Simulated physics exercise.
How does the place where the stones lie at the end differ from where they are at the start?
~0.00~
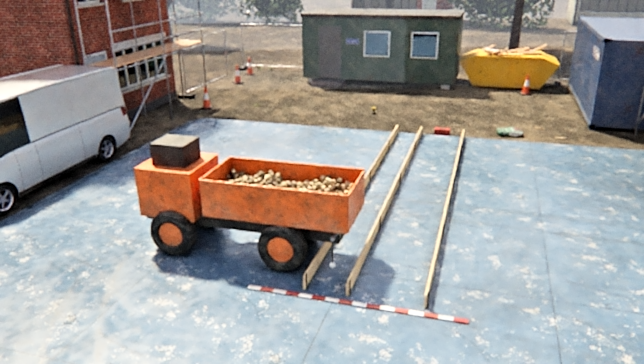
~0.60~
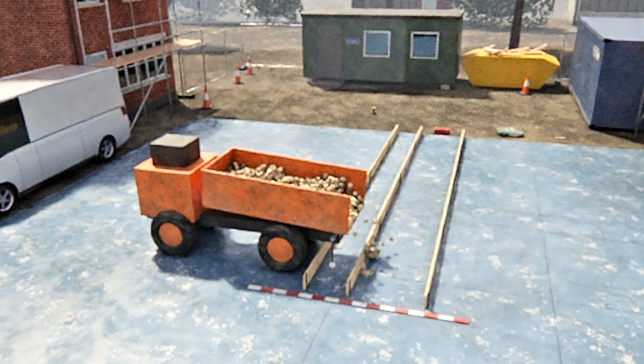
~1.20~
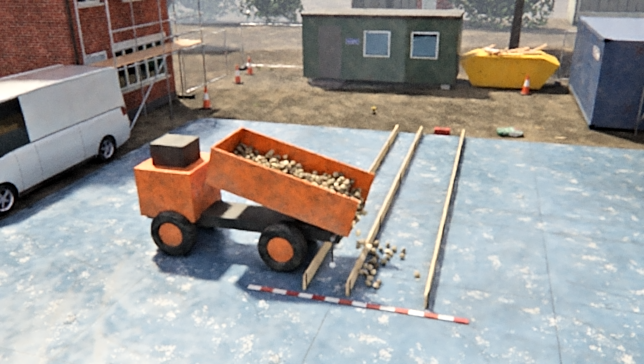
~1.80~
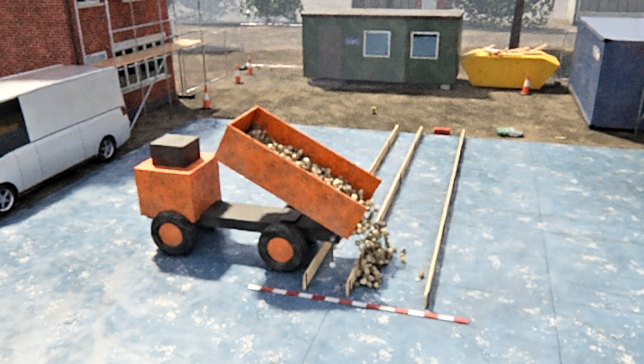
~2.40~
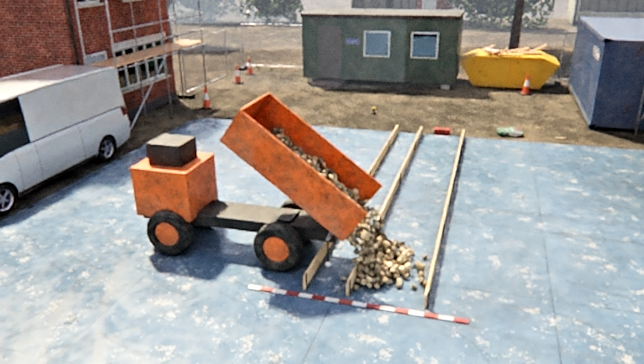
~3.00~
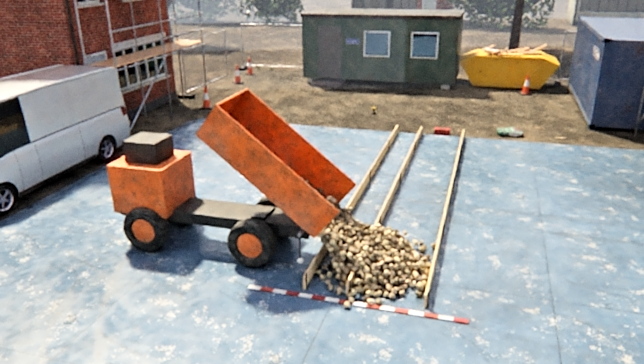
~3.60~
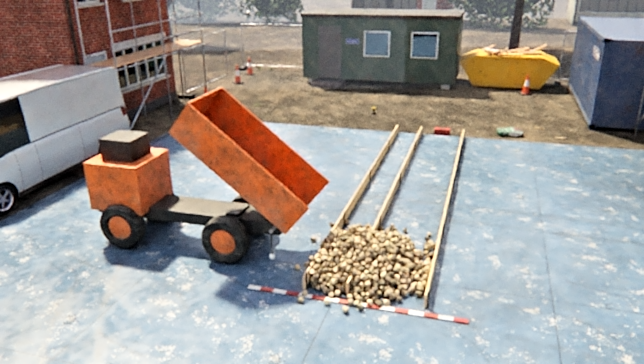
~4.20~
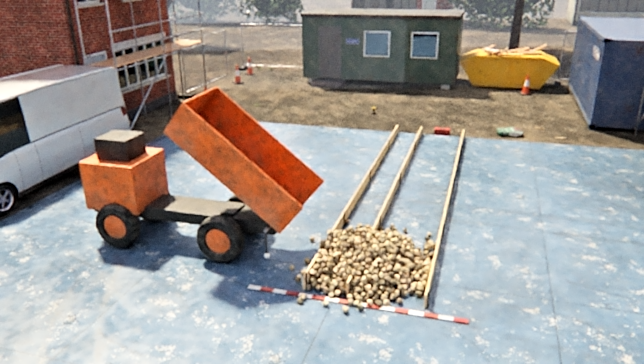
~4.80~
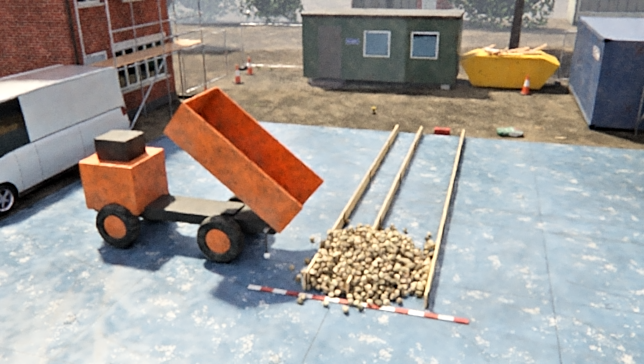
At the start the stones are inside the orange body of the truck. At the end they lie in a heap on the ground among the planks, to the right of the truck.
